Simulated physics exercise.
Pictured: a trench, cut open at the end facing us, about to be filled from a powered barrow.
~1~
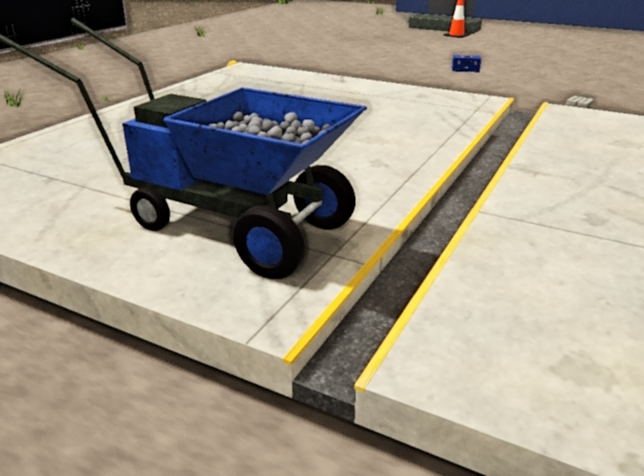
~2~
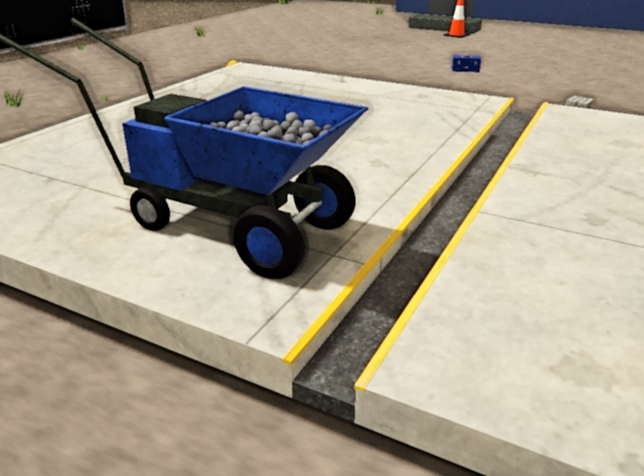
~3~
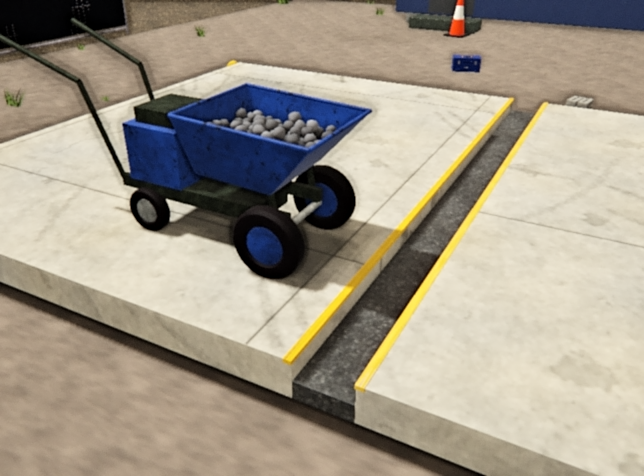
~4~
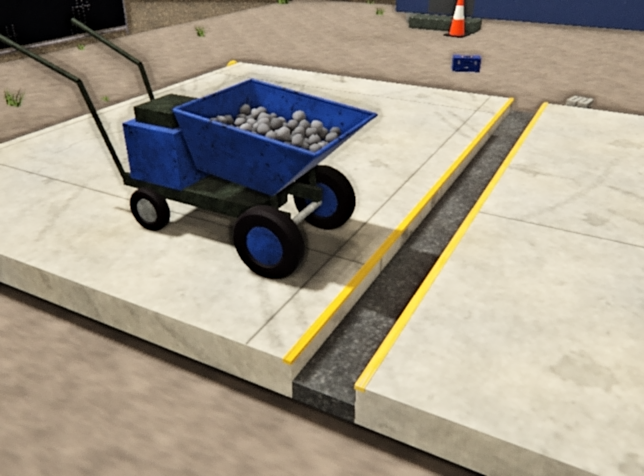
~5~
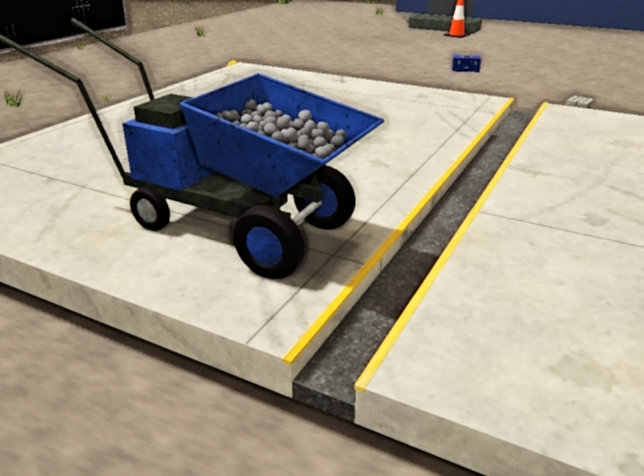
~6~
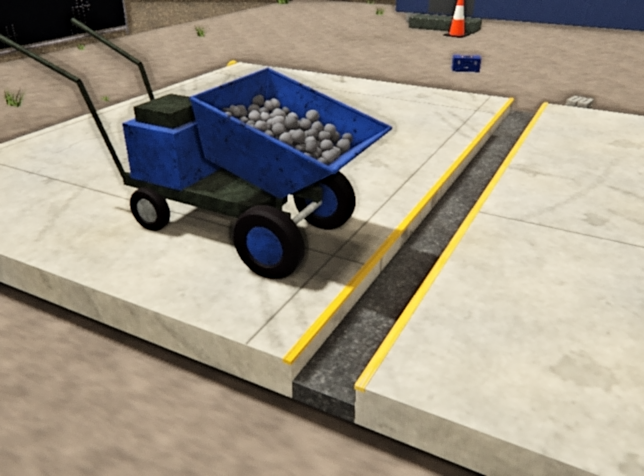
A blue skip loaded with round grey cobbles tilts gradually forward on a wheeled barrow, its back rising and its lip shifting right, while the wheels stay still on the pale slab beside a narrow, yellow-edged trench.
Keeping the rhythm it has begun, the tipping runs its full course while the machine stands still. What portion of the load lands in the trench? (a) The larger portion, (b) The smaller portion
Answer: B.
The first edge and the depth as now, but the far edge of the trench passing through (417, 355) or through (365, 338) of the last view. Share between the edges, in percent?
Lab note: Try one about 70 %, try two about 0 %.
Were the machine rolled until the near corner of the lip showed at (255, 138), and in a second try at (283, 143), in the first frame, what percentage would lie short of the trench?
Roughly 0 percent first, then roughly 0 percent.
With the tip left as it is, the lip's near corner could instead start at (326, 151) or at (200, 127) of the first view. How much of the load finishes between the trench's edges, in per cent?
0 % and 20 %.
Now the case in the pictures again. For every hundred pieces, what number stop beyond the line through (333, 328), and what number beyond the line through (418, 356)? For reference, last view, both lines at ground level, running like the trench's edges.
In order, some 60 % then some 20 %.
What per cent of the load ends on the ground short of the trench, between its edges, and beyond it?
I'd estimate short near 0, between near 35 and beyond near 35 per cent.
Soon, skip tipped steeply; all in the skip.
A while on, skip tipped right over; about two thirds in the skip; about a quarter in or heaped over the trench; a small part beyond it; a stray few falling.
Towards the end, skip tipped right over; about a third in the skip; about a third in or heaped over the trench; about a third beyond it.
Finally, skip tipped right over; about a third in the skip; about a third in or heaped over the trench; about a third beyond it.
